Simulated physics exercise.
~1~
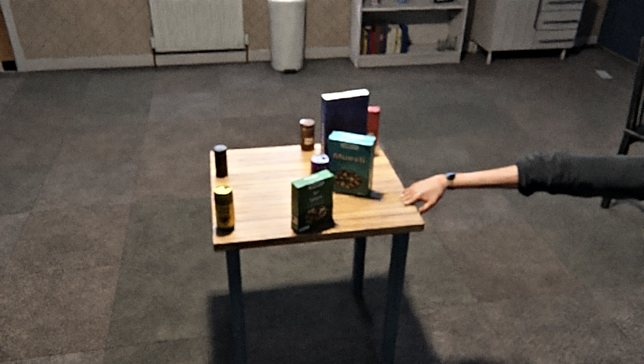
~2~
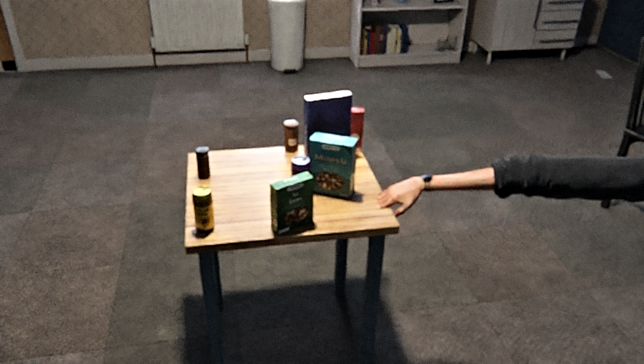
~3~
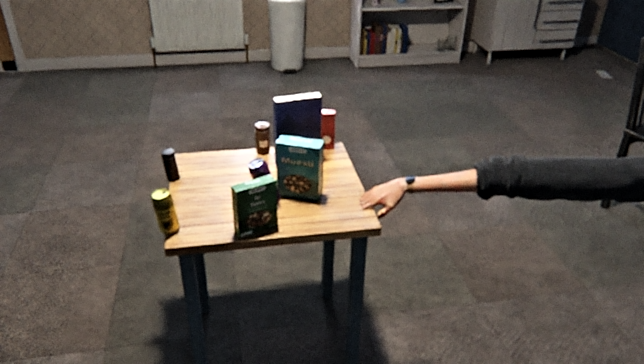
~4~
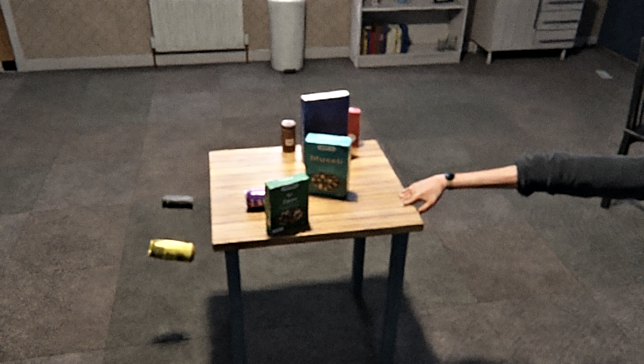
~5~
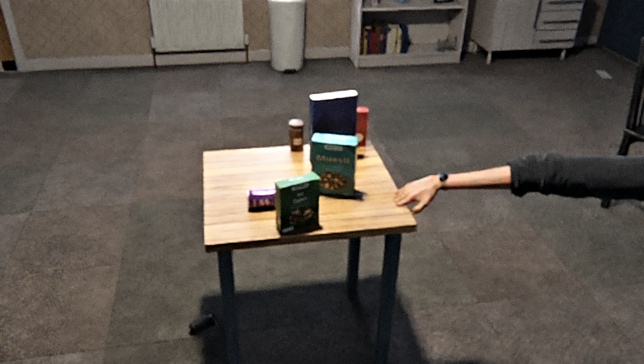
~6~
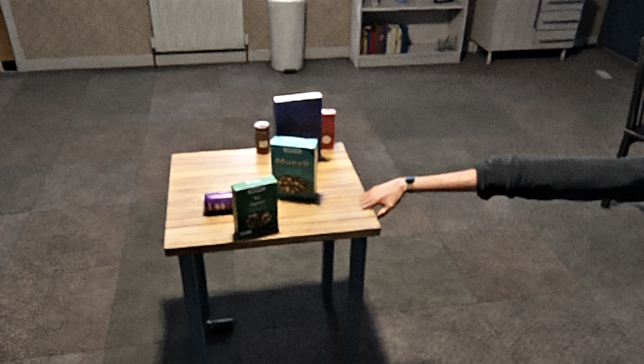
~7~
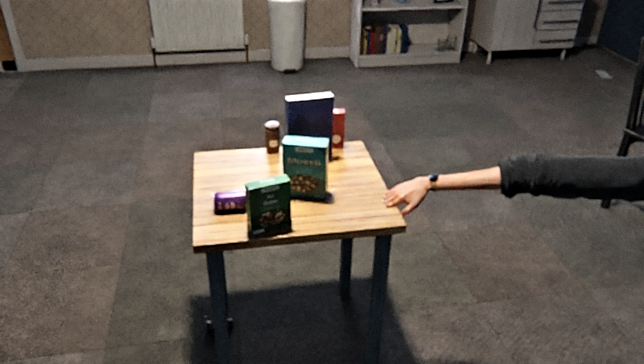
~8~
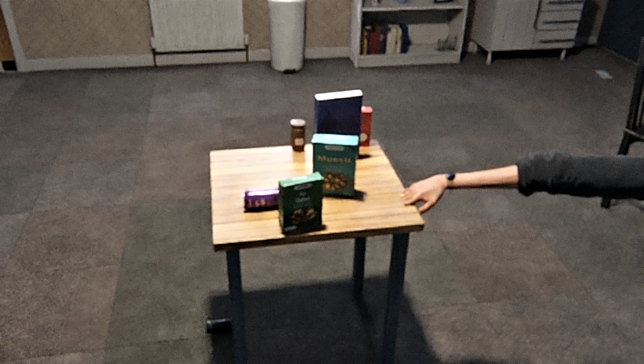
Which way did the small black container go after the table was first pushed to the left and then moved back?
It went down, dropping off the left side of the table towards the floor.
A hand on the edge of a small wooden table jerked it left and right several times, sending the yellow can and a small black container off the left side, while a purple can toppled on the tabletop and the boxes stayed standing.
